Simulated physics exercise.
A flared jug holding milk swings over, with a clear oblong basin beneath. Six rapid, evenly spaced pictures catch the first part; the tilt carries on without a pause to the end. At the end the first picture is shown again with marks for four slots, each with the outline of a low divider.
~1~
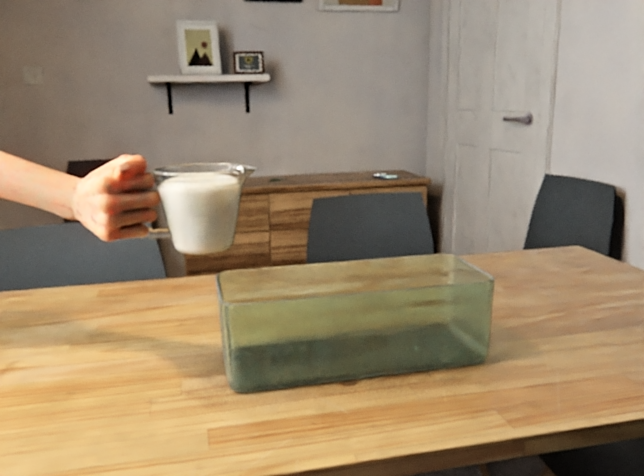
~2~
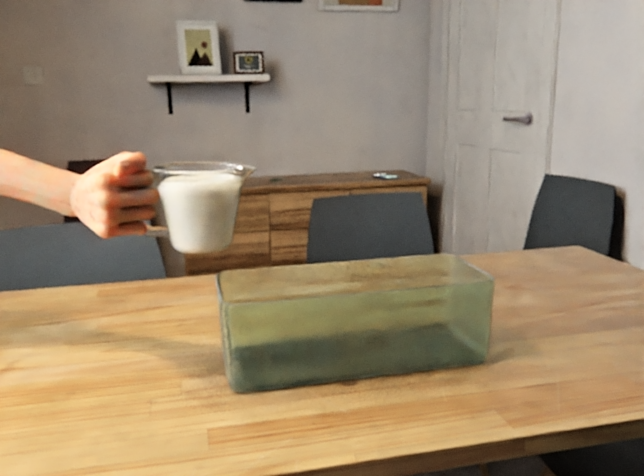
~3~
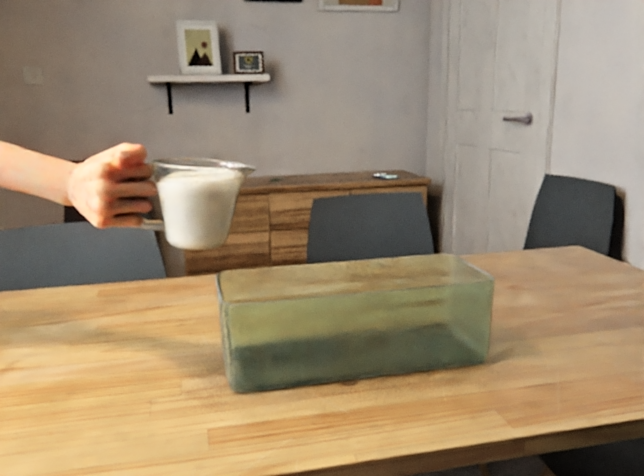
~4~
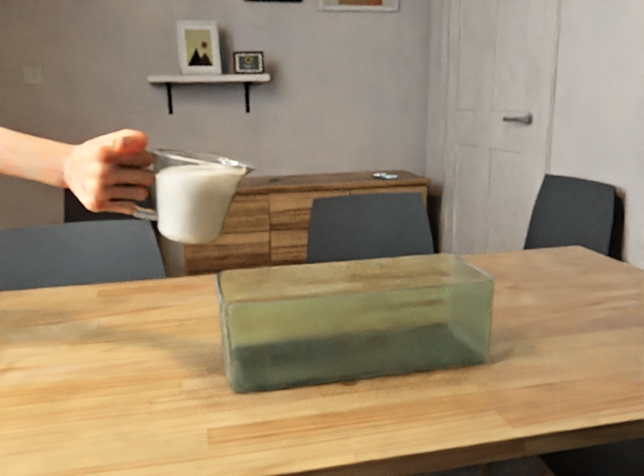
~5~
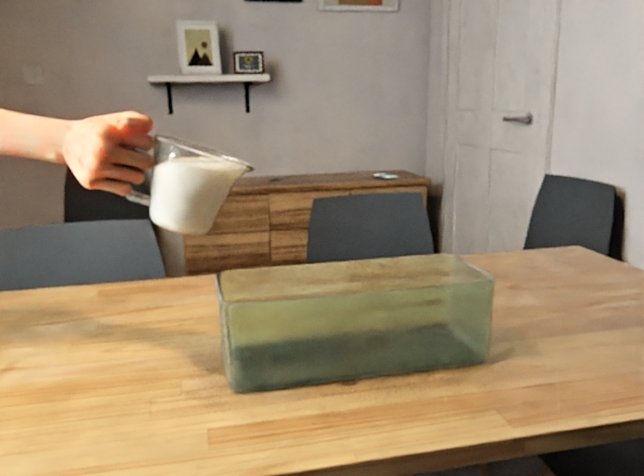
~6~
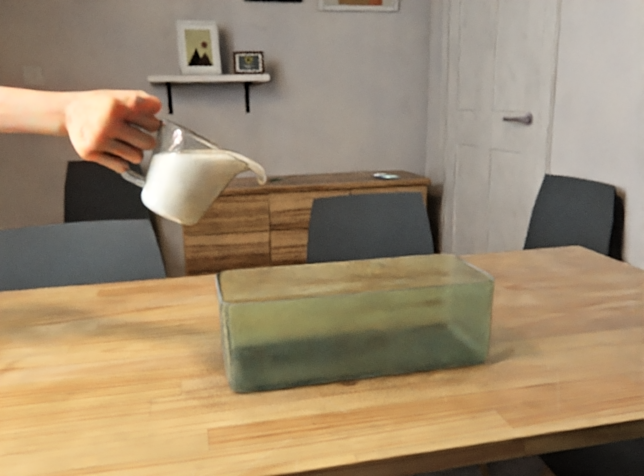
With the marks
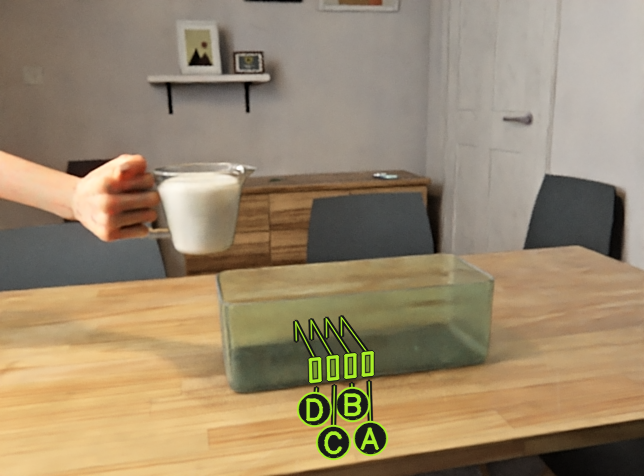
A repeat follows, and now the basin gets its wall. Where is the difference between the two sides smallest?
Place B.
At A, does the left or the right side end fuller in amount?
The left one.
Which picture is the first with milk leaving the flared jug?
Picture 6.
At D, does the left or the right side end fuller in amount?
The right side.
On the marked copy, A at (369, 381); B at (351, 383); C at (334, 385); D at (316, 388).
With A, about 86 % ends left of the wall and 10 % right of it; 4 % is lost outside.
With B, about 51 % ends left of the wall and 48 % right of it.
With C, about 13 % ends left of the wall and 85 % right of it.
With D, about 8 % ends left of the wall and 90 % right of it.
